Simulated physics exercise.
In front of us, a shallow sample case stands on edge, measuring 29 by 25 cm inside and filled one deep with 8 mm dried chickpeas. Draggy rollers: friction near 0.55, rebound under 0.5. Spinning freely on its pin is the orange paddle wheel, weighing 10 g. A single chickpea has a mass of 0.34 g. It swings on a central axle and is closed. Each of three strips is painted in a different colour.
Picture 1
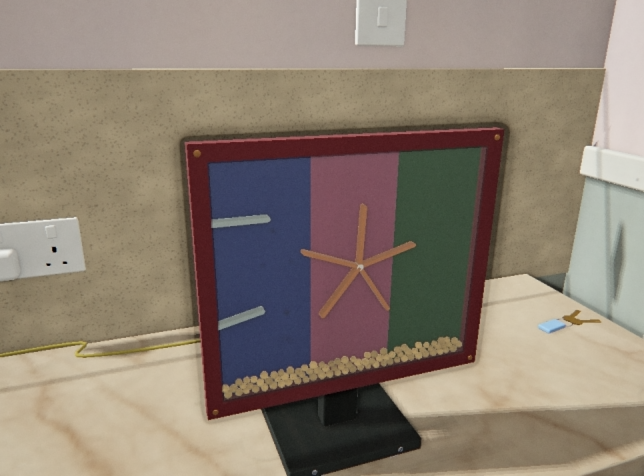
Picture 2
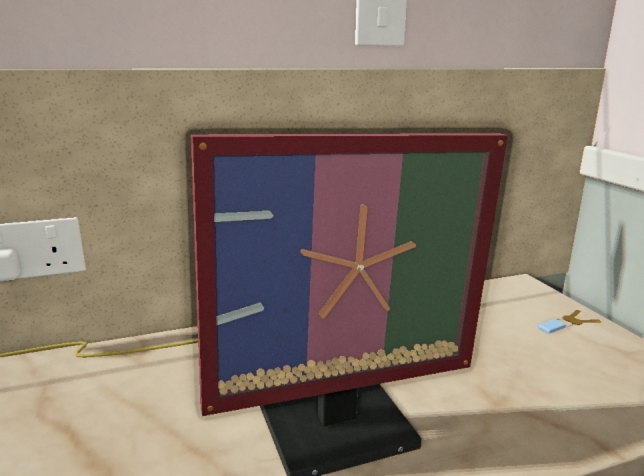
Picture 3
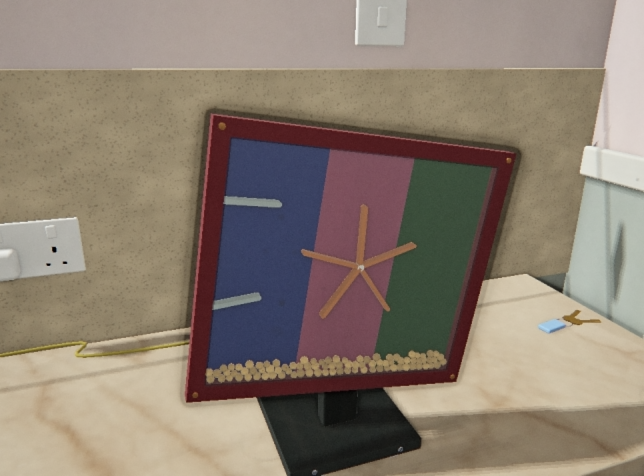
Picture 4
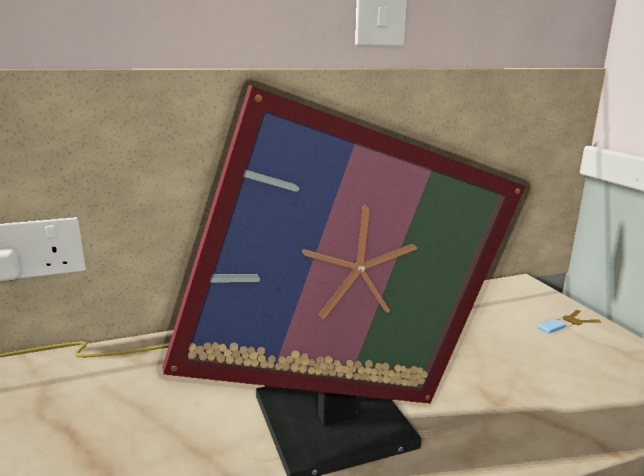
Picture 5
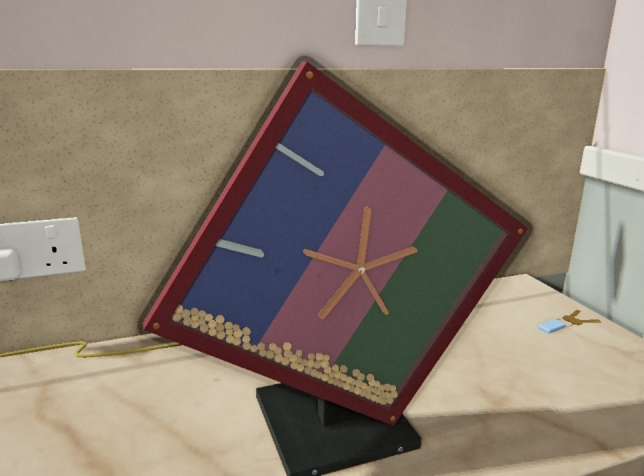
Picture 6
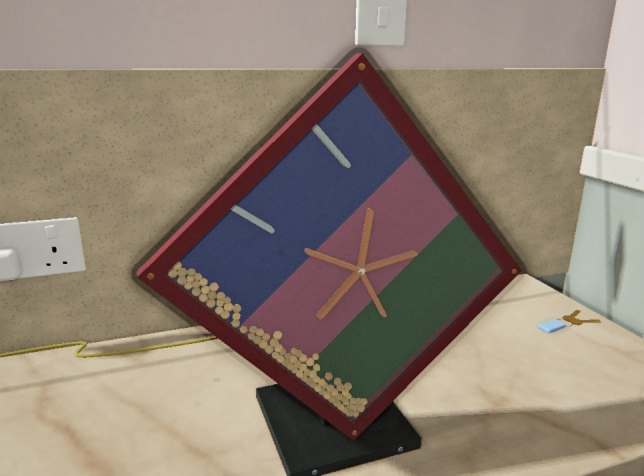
A framed case with three coloured strips turns clockwise, and the chickpeas inside shift unevenly.
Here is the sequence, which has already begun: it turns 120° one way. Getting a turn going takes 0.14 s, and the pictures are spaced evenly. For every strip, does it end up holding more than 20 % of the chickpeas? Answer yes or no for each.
Pink strip: No; blue strip: No; green strip: Yes.
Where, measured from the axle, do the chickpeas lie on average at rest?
It lies close to 2 centimetres left and 13 centimetres below.
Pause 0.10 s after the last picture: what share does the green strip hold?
Share: Near 45 per cent.
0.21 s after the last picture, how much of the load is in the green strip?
Close to 50 % of the load.
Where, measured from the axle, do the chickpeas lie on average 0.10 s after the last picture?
Left: About 11 cm; below: About 4 cm.
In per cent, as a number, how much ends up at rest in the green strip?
About 100 per cent.
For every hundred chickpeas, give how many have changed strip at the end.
About 70 in a hundred.
Then, 0.10 s after the last picture, it stands 80° clockwise; the chickpeas' middle is 11 cm left of and 4 cm below the centre; pink 30 %, blue 25 %, green 45 %.
Then, 0.21 s after the last picture, it stands 112° clockwise; the chickpeas' middle is 11 cm left of and level with the centre; pink 30 %, blue 20 %, green 50 %.
Then, 0.29 s after the last picture, it stands 120° clockwise; the chickpeas' middle is 9 cm left of and 1 cm below the centre; pink 30 %, blue 15 %, green 55 %.
All still 4.4 s after it, it stands 120° clockwise; pink 0 %, blue 0 %, green 100 %.
